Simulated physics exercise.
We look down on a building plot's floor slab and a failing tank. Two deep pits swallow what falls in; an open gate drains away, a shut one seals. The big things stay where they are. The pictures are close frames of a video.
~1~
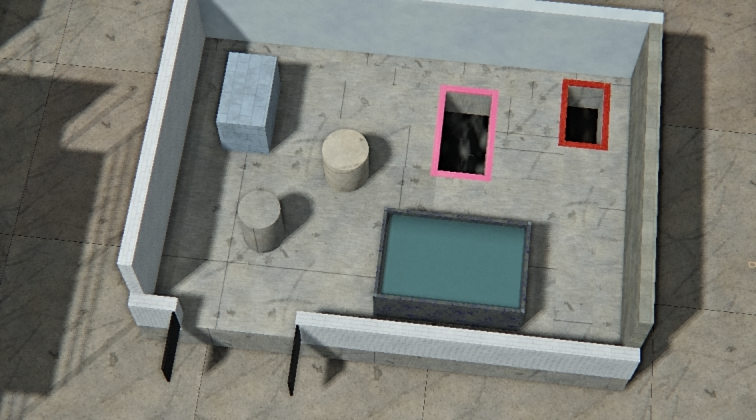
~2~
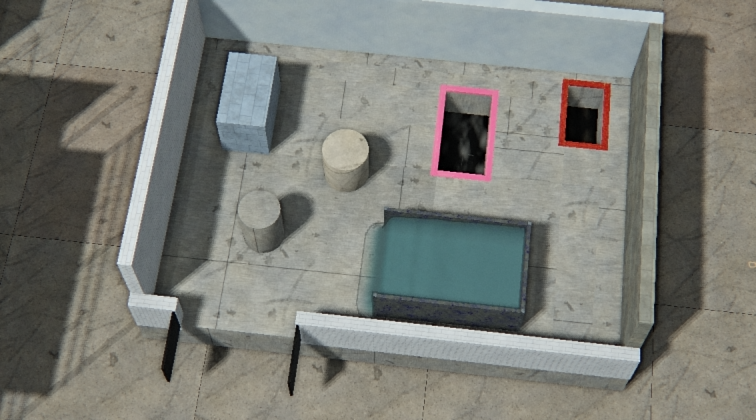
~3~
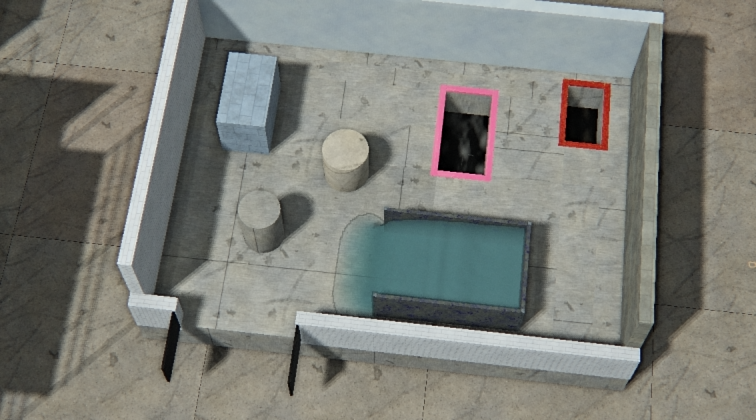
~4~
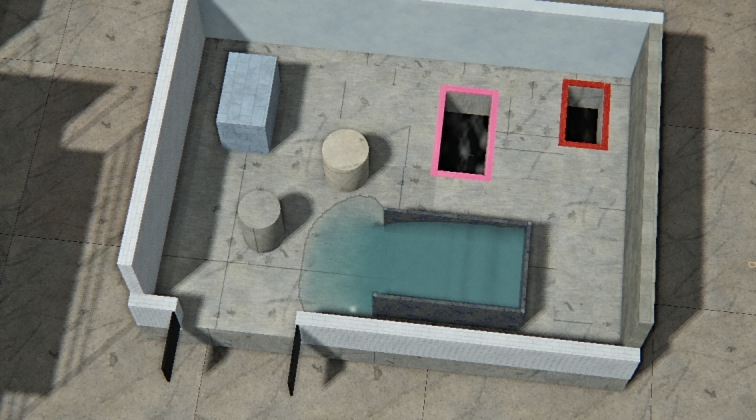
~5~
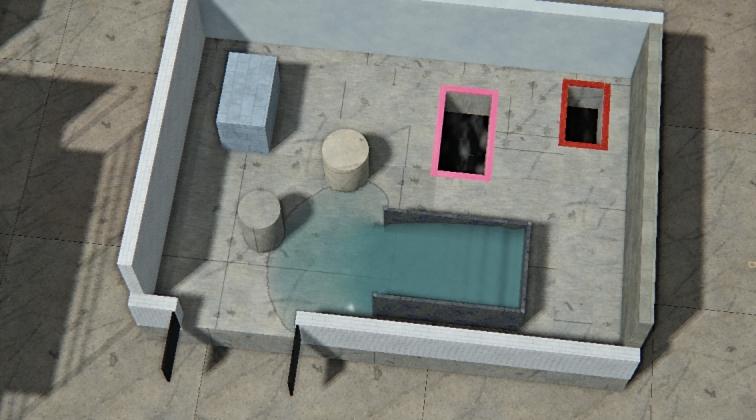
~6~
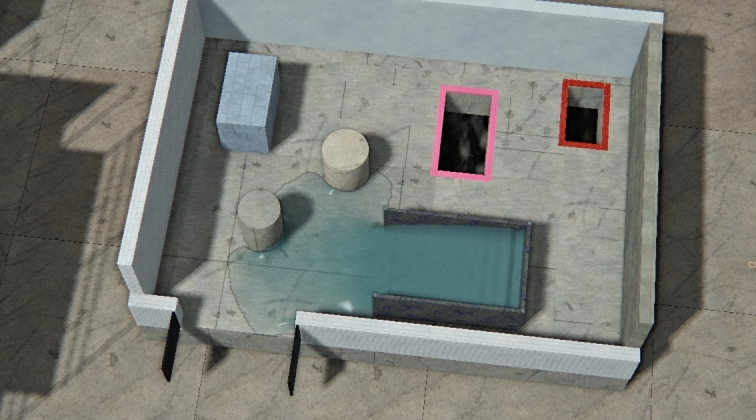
Walled concrete slab with an open tank losing its left side, teal water pouring out and spreading leftward around a grey cylinder.
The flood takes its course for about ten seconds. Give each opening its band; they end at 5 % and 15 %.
In the end: The gate takes more than 15 %; the pink pit takes from 5 to 15 %; the red pit takes less than 5 %.
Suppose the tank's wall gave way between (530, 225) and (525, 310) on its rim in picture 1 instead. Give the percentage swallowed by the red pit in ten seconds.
Roughly, in per cent: Red 35.
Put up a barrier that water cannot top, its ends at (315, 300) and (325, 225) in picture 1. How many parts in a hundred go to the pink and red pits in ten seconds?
Roughly, in per cent: Pink 20, red 4.
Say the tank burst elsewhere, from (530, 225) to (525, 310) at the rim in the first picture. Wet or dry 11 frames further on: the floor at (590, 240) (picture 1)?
At that place: Wet.
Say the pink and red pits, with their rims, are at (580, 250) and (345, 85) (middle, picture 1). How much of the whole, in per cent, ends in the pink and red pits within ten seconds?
Per cent: Pink 0, red 20.
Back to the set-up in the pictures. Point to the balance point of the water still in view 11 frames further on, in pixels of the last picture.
Near (327, 254).
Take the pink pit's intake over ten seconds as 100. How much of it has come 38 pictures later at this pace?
Roughly 20 per cent.
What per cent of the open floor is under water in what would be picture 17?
Close to 35 %.
A moment on, water covers 30 % of the floor; the gate 1 %, the pink pit 0 %, the red pit 0 %.
Next, water covers 35 % of the floor; the gate 6 %, the pink pit 0 %, the red pit 0 %.
Then, water covers 50 % of the floor; the gate 15 %, the pink pit 0 %, the red pit 0 %.
Later, water covers 70 % of the floor; the gate 25 %, the pink pit 2 %, the red pit 0 %.
In the end, water covers 80 % of the floor; the gate 34 %, the pink pit 11 %, the red pit 3 %.
